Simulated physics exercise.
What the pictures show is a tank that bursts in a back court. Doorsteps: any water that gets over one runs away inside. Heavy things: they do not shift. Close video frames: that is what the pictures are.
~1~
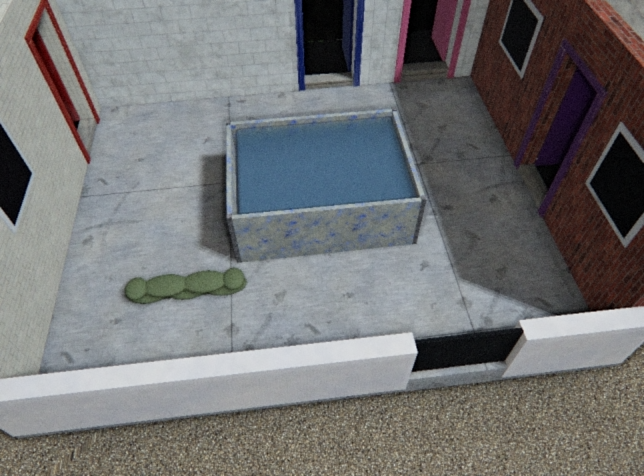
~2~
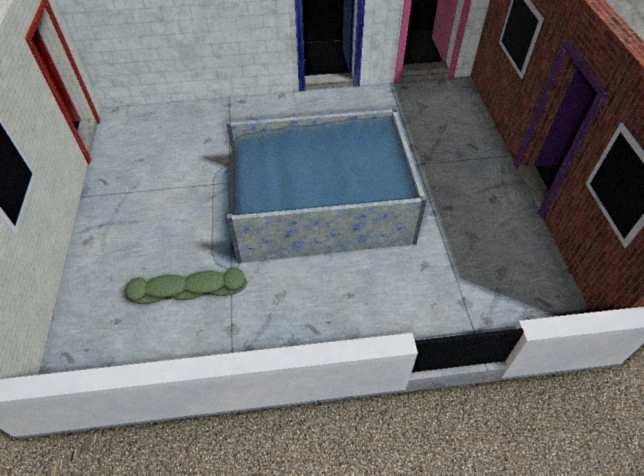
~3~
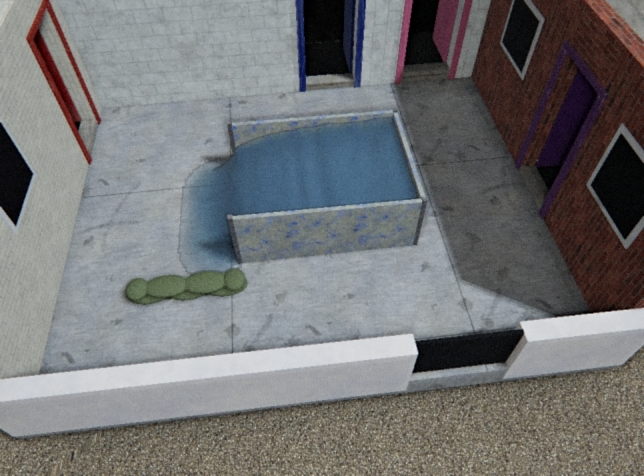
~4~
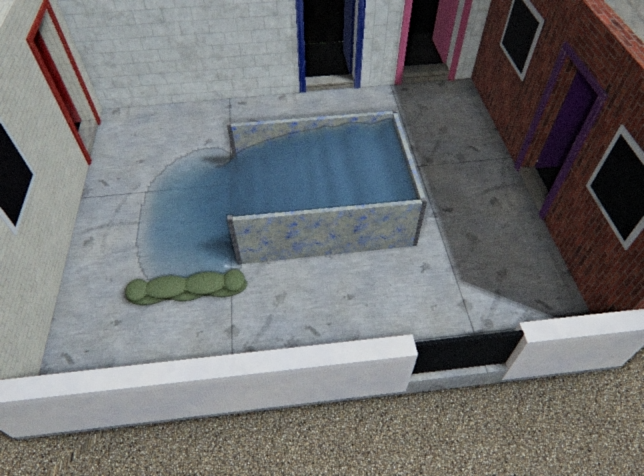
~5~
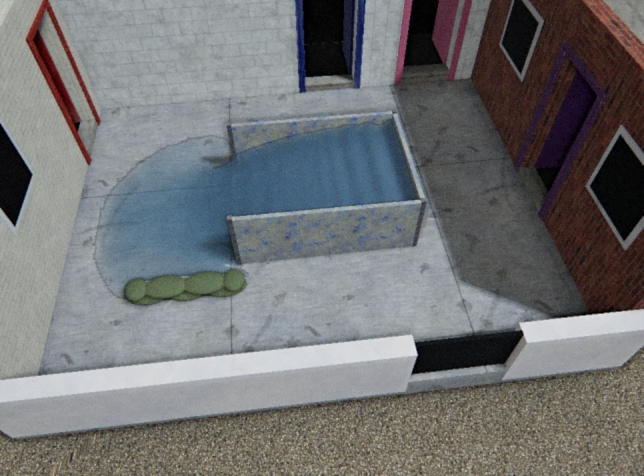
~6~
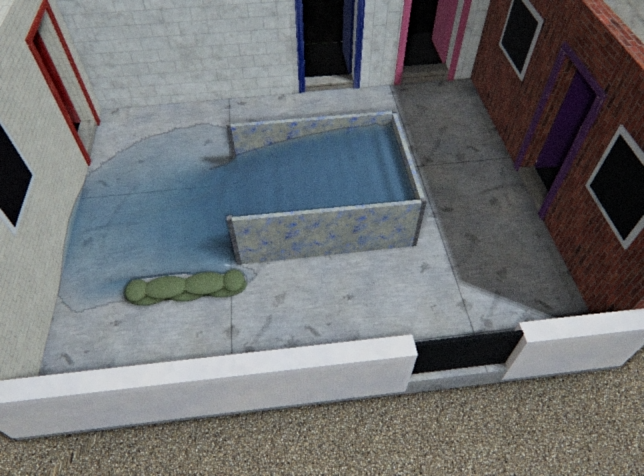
A walled back court with a pale paved floor is seen from above by a still camera, with gravel in front. An open tank of blue water stands mid-court, a low green bush-like row at its lower left, a red-framed doorway left, blue and pink ones behind, and a purple one in the right brick wall. The tank's left side opens and water pours out leftward, spreading across the paving behind and around the green row to the left wall.
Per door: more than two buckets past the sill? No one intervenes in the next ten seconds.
My prediction: Pink door: Two buckets or fewer, purple door: Over two buckets, red door: Over two buckets, blue door: Two buckets or fewer.
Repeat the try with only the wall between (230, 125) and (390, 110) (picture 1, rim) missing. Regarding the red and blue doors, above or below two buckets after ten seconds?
Lab note - red door tops the mark, blue door tops the mark.
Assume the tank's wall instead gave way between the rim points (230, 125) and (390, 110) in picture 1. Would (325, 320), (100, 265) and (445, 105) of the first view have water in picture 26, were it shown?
Sequence: Spared / wetted / wetted.
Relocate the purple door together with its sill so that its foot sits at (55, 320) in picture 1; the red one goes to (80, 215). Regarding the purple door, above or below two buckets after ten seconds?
Note - purple: Comes out above.
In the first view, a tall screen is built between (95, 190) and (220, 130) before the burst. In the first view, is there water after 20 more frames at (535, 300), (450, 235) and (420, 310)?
Taking the points in order, they are high and dry, high and dry and inundated.
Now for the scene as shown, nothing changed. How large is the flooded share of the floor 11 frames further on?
It works out to about 35 in a hundred.
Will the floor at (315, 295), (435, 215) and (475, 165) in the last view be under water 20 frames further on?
Result, as listed: Wetted / not wetted / not wetted.
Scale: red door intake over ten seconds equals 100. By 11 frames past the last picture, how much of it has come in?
Approximately 15 in a hundred, I reckon.
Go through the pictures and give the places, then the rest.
Still water in the open tank at (319, 163), in the first picture.
Water pours out at (237, 196) and has run to a hidden place, in the second picture.
Water pours out at (238, 200) and has run to (212, 165), in the third picture.
Water pours out at (239, 202) and has run to (159, 285), in the fourth picture.
The front is at (101, 259), out from the gap at (238, 203), in the fifth picture.
The front is at (85, 183), out from the gap at (238, 204), in the sixth picture.
A moment on, water covers 30 % of the floor; the pink door not reached, the purple door not reached, the red door under two buckets in, the blue door not reached.
Next, water covers 35 % of the floor; the pink door not reached, the purple door not reached, the red door over two buckets in, the blue door not reached.
Then, water covers 70 % of the floor; the pink door not reached, the purple door not reached, the red door far over two buckets in, the blue door wet at the sill, nothing in.
Later, water covers 95 % of the floor; the pink door wet at the sill, nothing in, the purple door under two buckets in, the red door far over two buckets in, the blue door wet at the sill, nothing in.
In the end, water covers 95 % of the floor; the pink door wet at the sill, nothing in, the purple door over two buckets in, the red door far over two buckets in, the blue door wet at the sill, nothing in.
